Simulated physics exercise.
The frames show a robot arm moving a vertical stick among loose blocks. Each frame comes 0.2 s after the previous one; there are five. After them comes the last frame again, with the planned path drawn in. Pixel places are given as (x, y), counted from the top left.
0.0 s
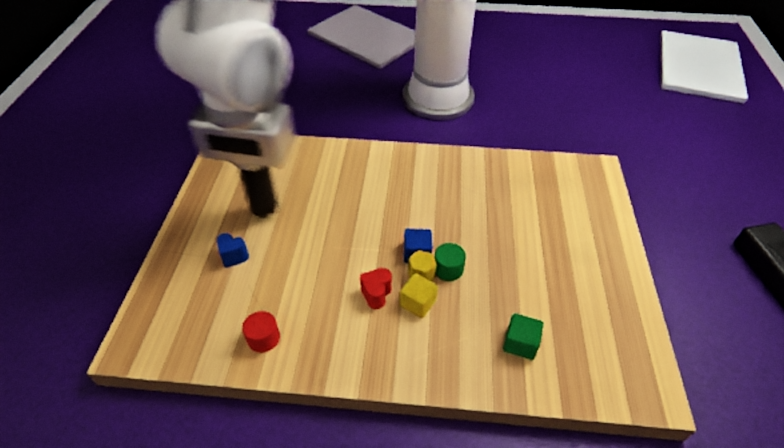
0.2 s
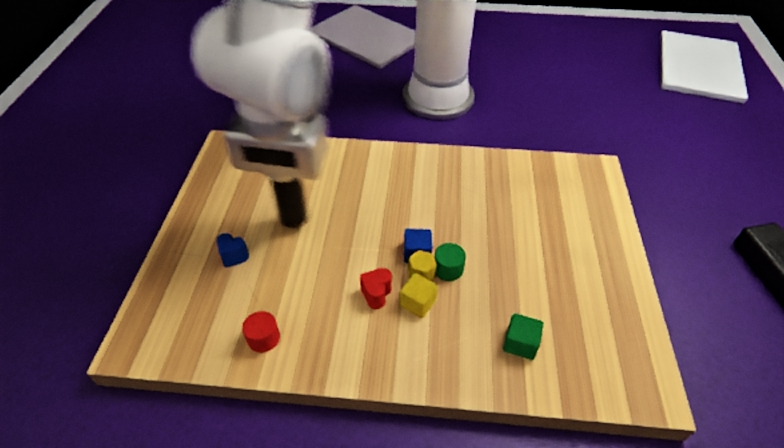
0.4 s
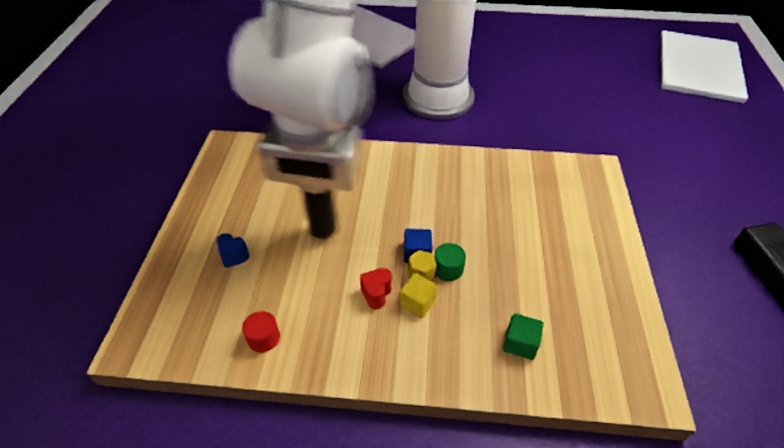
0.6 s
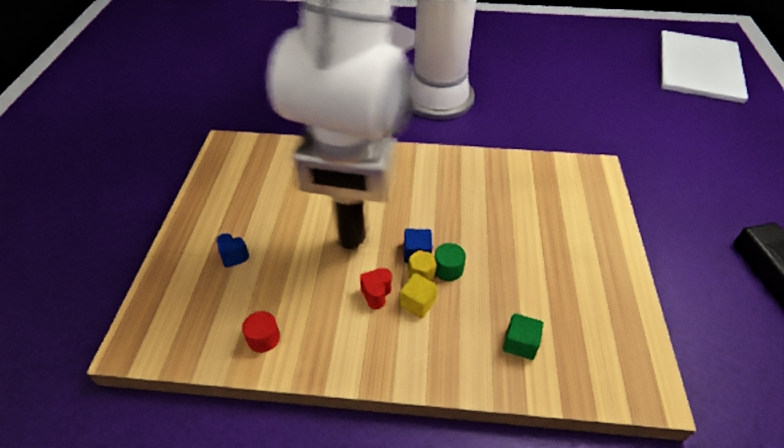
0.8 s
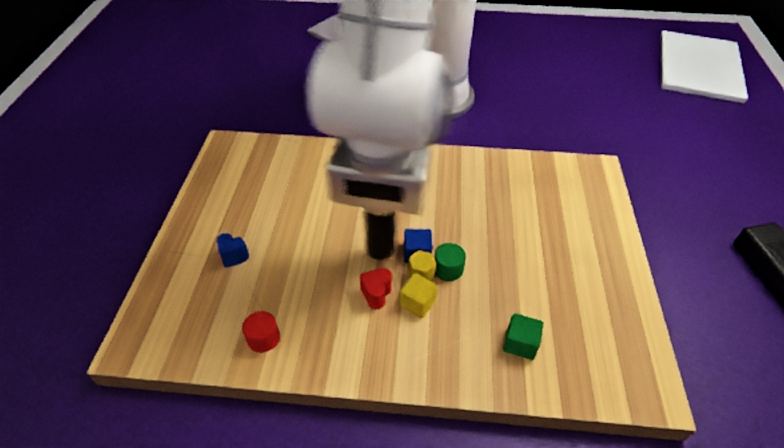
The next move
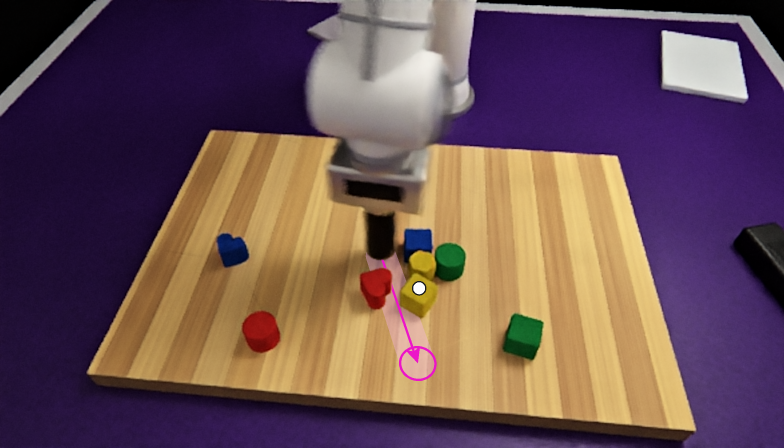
A robot arm moves its black stick rightward across the wooden board, nearing the clustered blocks.
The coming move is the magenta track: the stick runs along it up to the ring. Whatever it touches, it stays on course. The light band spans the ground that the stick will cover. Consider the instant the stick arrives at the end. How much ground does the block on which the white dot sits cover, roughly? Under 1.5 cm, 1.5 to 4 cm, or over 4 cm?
Between 1.5 and 4 cm.
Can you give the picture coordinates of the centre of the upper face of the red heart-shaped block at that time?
The answer is (372, 308).
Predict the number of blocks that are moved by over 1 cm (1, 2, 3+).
By the end of the path, two blocks have moved more than about a centimetre.
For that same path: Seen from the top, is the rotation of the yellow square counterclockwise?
My answer is yes.
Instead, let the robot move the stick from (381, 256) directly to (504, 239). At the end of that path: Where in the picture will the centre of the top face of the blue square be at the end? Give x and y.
Just about (535, 222).
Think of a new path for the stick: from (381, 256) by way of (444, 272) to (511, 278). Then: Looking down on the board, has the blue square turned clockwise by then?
No, that is not what happens.
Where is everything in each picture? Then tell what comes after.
The first frame shows stick tip at (264, 207); block tops, red heart-shaped block at (376, 280); yellow square at (419, 288); yellow hexagon at (422, 260).
The second frame shows stick at (294, 217); blocks unchanged.
The third frame shows stick at (323, 228); blocks unchanged.
The fourth frame shows stick at (352, 238); blocks unchanged.
The fifth frame shows stick at (381, 248); red heart-shaped block at (376, 280); yellow square at (419, 288); yellow hexagon at (422, 260).
Path on the board, from (381, 256) to (418, 363); the dot is on the yellow square.
The first path, step by step. One third of the way, stick at (393, 282); red heart-shaped block at (373, 295), turned 45° clockwise.
Two thirds of the way, stick at (405, 318); red heart-shaped block at (372, 308), turned 105° clockwise; yellow square at (436, 303), turned 45° anticlockwise.
At the end, stick at (418, 357); red heart-shaped block at (372, 308), turned 105° clockwise; yellow square at (436, 303), turned 50° anticlockwise; yellow hexagon in place.
